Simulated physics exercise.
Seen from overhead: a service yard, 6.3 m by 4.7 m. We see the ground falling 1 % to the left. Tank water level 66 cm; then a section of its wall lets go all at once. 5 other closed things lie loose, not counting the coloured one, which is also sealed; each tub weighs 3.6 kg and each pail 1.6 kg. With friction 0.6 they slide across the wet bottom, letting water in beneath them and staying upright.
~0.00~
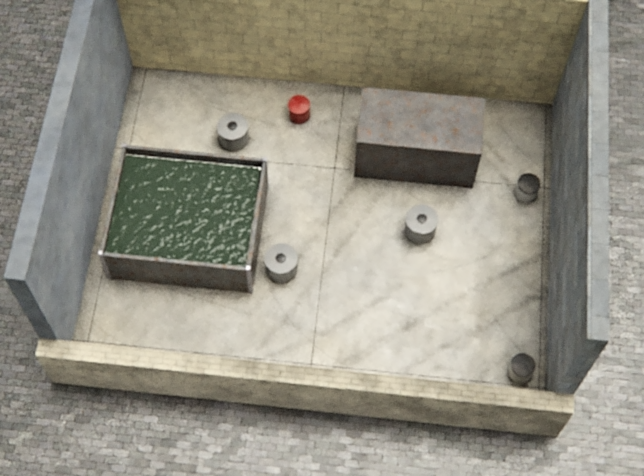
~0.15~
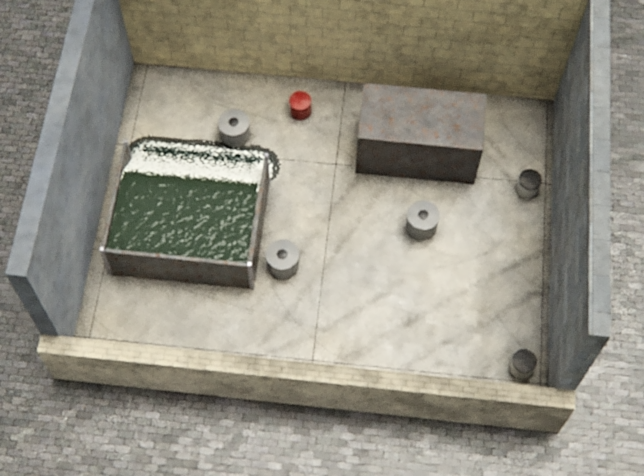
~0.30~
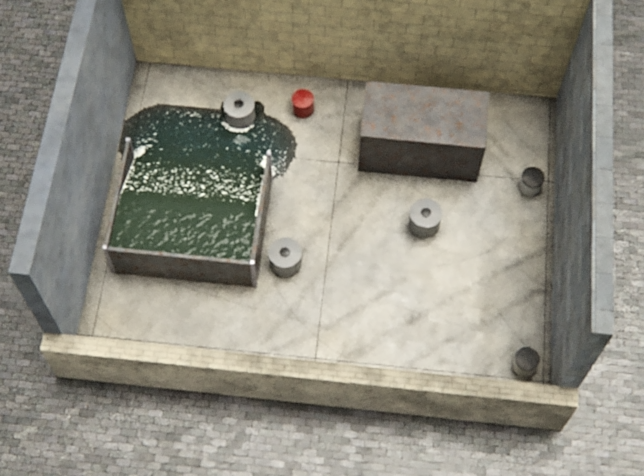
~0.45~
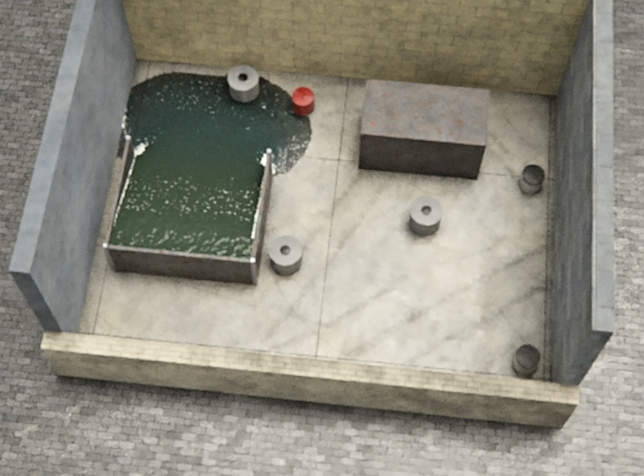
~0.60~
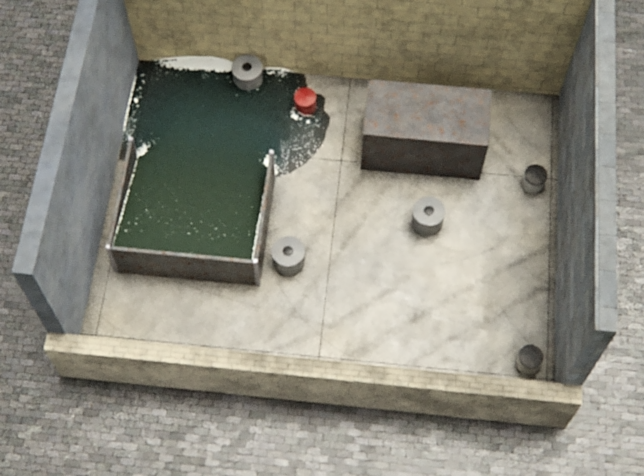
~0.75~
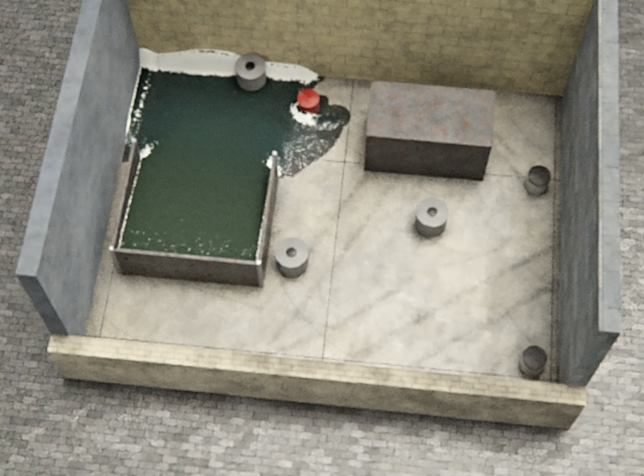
Green water pouring from a tank's far side across a walled yard floor, shifting one grey cylinder and surrounding a red pail.
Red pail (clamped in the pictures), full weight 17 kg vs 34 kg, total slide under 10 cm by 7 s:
Neither suffices.
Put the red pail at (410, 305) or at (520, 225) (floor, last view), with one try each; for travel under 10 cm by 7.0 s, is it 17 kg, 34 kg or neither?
First spot: Light mass works; second spot: Light mass works.
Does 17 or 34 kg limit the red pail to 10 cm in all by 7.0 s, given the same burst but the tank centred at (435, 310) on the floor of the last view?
Then it turns out the heavier mass is required.
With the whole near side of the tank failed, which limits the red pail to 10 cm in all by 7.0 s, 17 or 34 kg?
Under that change, the first option suffices.
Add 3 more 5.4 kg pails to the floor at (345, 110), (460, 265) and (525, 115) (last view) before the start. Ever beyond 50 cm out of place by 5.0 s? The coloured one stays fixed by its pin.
Taking them one by one: Above the mark; below the mark; above the mark.
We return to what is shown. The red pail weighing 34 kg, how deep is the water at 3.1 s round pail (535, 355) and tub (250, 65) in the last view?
I'd put it at 0 cm and 14 cm respectively.
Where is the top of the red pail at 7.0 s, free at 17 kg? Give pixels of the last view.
Roughly at pixel (519, 104).
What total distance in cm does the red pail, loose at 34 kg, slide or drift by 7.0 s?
Total distance: Near 30 cm.
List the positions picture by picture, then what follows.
The red pail at (299, 104) rests on the ground; water covers 3.1 m2; 0 of 6 have shifted, in the first frame.
The red pail at (301, 100) rests on the ground; water covers 4.1 m2; 0 of 6 have shifted, in the second frame.
The red pail at (303, 98) rests on the ground; water covers 5.3 m2; 1 of 6 have shifted, in the third frame.
The red pail at (303, 96), on the bottom; water covers 6.8 m2; 1 of 6 have shifted, in the fourth frame.
The red pail at (306, 97) rests on the ground; 7.8 m2 under water; 1 of 6 have shifted, in the fifth frame.
The red pail at (309, 98), on the bottom; 8.0 m2 under water; 1 of 6 have shifted, in the sixth frame.
After 1.4 s the red pail would be 14 cm from its start with 17 kg and 0 cm from its start with 34 kg; 12 cm of water round it then.
After 3.1 s the red pail would be 206 cm from its start with 17 kg and 26 cm from its start with 34 kg; 15 cm of water round it then.
After 4.9 s the red pail would be 304 cm from its start with 17 kg and 26 cm from its start with 34 kg; 10 cm of water round it then.
After 7.0 s the red pail would be 304 cm from its start with 17 kg and 26 cm from its start with 34 kg; 9 cm of water round it then.
